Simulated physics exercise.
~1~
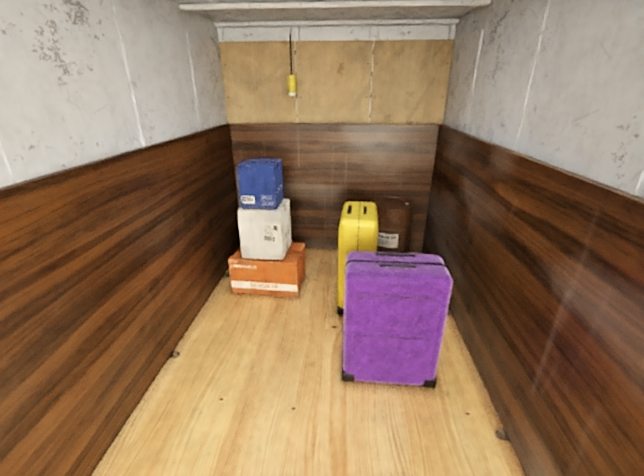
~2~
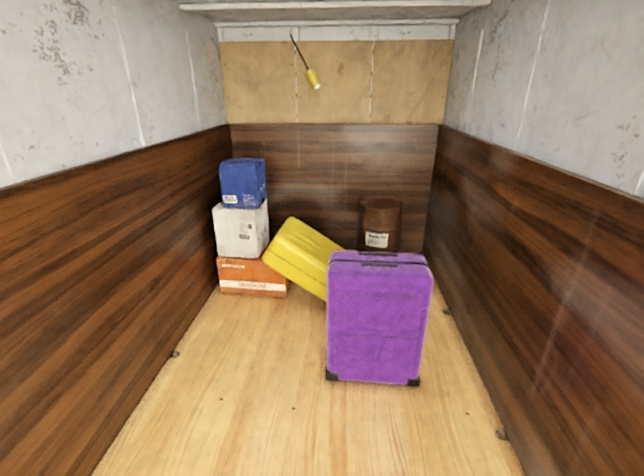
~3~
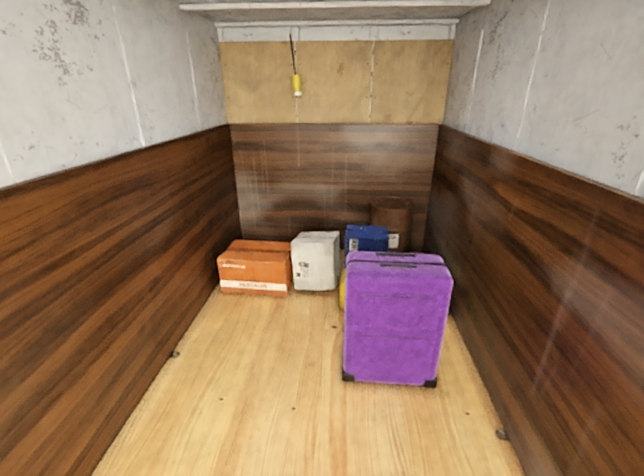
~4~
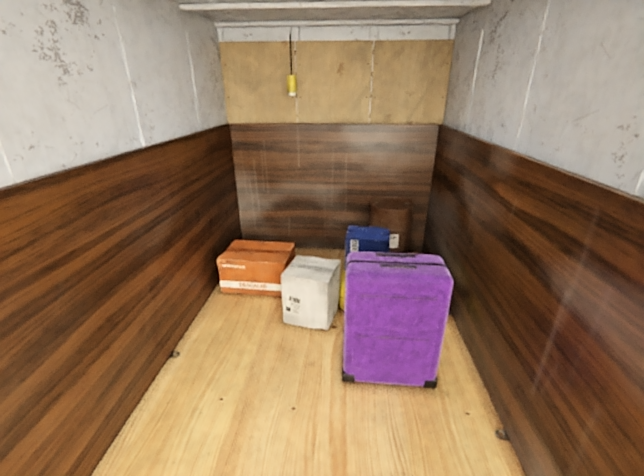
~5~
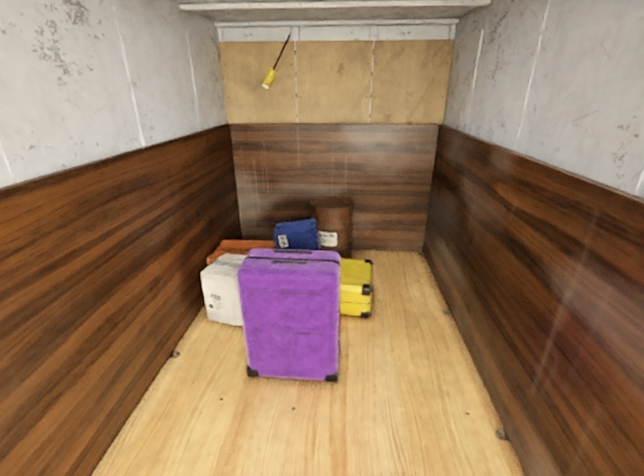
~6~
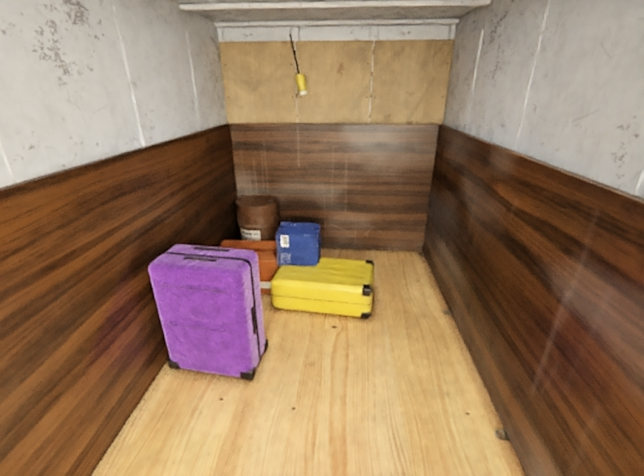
Purple suitcase sliding left across a van's load bay after a yellow case topples and stacked boxes tumble, the yellow case lying flat.
